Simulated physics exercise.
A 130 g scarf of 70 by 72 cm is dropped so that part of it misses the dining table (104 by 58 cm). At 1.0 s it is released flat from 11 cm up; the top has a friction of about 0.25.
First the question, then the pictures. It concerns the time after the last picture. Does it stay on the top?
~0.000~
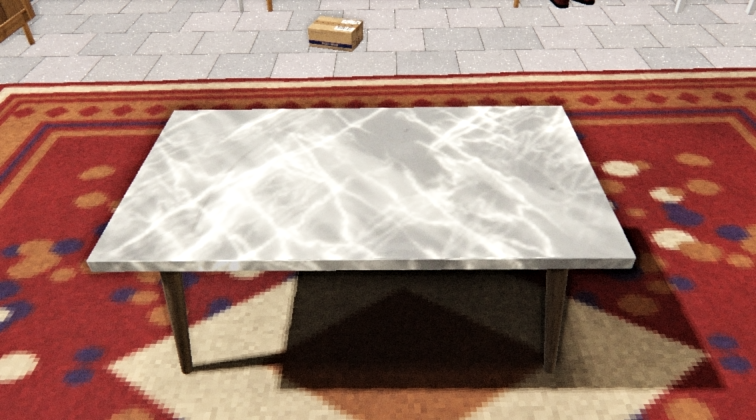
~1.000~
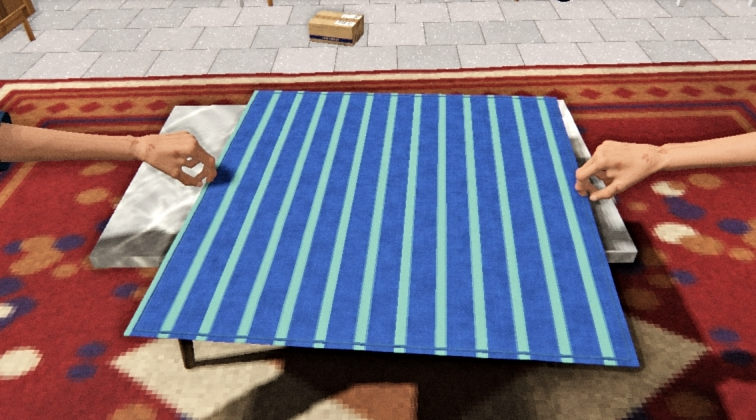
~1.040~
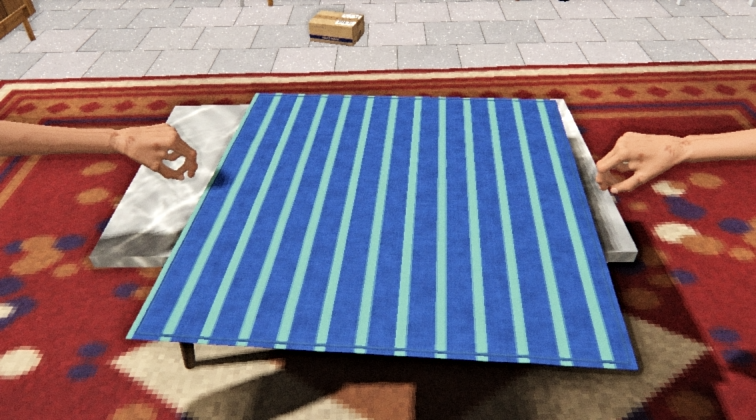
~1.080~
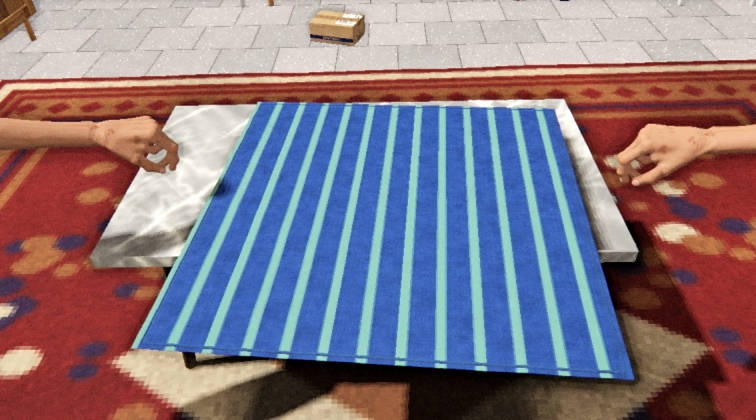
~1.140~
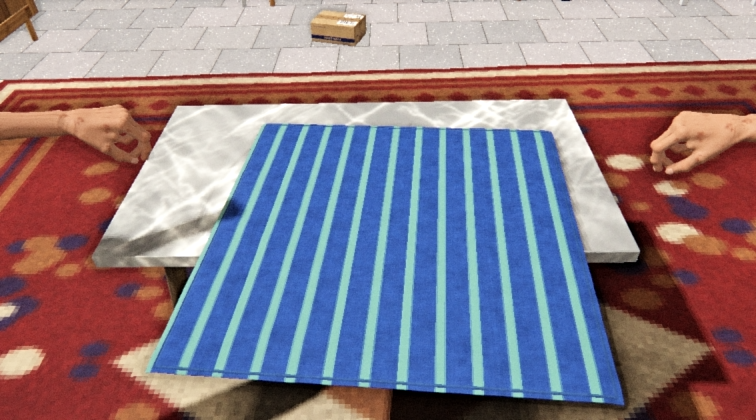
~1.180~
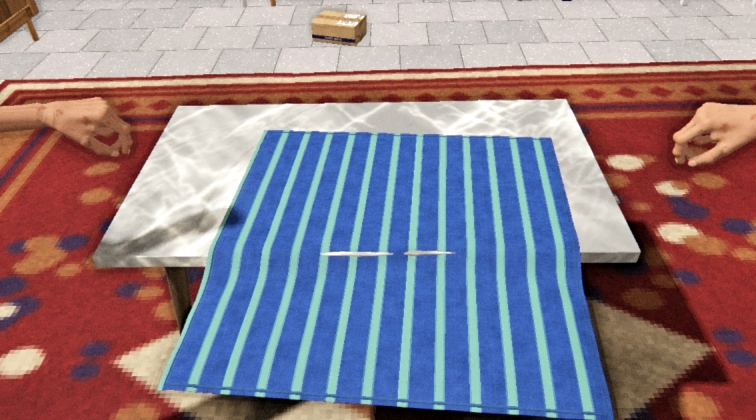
No, heading off.
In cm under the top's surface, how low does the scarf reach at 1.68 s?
At that moment it reaches about 44 cm below the top.
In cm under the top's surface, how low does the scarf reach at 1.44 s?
42 cm.
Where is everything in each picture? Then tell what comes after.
The bare dining table, in the first picture.
Scarf corners (124, 336) (255, 91) (556, 98) (639, 367), in the second picture.
Scarf corners (127, 339) (256, 94), in the third picture.
Scarf corners (132, 349) (258, 102), in the fourth picture.
Scarf corners (146, 373) (264, 124), in the fifth picture.
Scarf corners (265, 130) (551, 138), in the sixth picture.
By 1.4 s, 45 % of the scarf is still over the top.
By 1.7 s, 15 % of the scarf is still over the top.
By 1.9 s, 0 % of the scarf is still over the top.
By 2.2 s, 0 % of the scarf is still over the top.
By 4.4 s, 0 % of the scarf is still over the top.
